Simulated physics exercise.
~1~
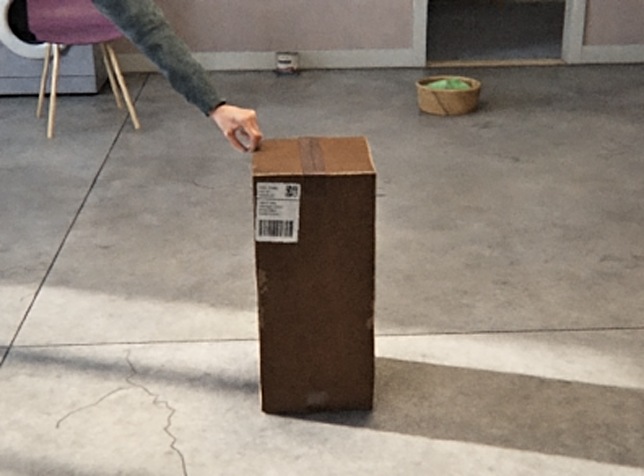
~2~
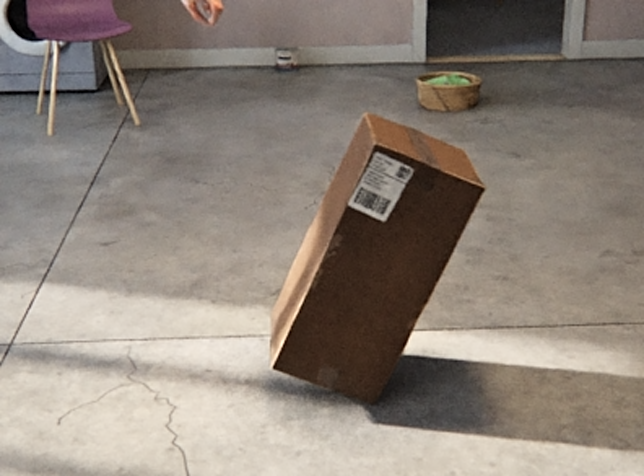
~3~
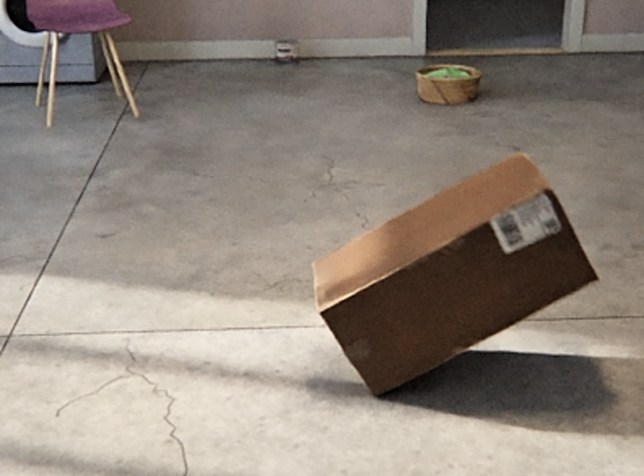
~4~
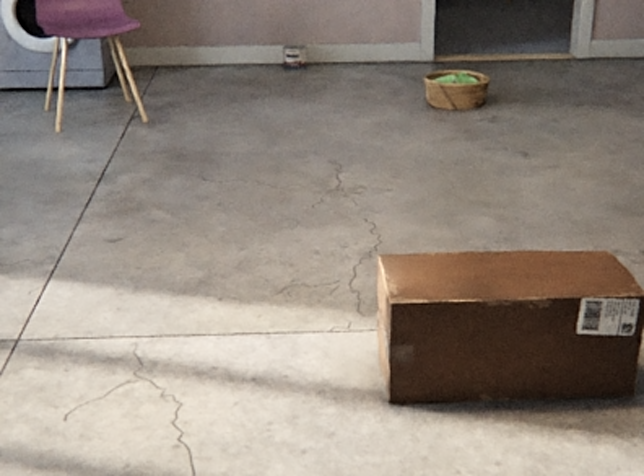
At the start, a tall brown cardboard box stands upright on a cracked concrete floor, with a hand touching its top left edge. A purple chair and a basket holding something green sit in the background. The box tips to the right, leaning on its lower edge, as the hand lets go and draws back out of view. It keeps toppling, tilting far over with its labelled end swinging down to the right. Finally, the box comes down on its long side and lies flat on the floor, its label now at the right.
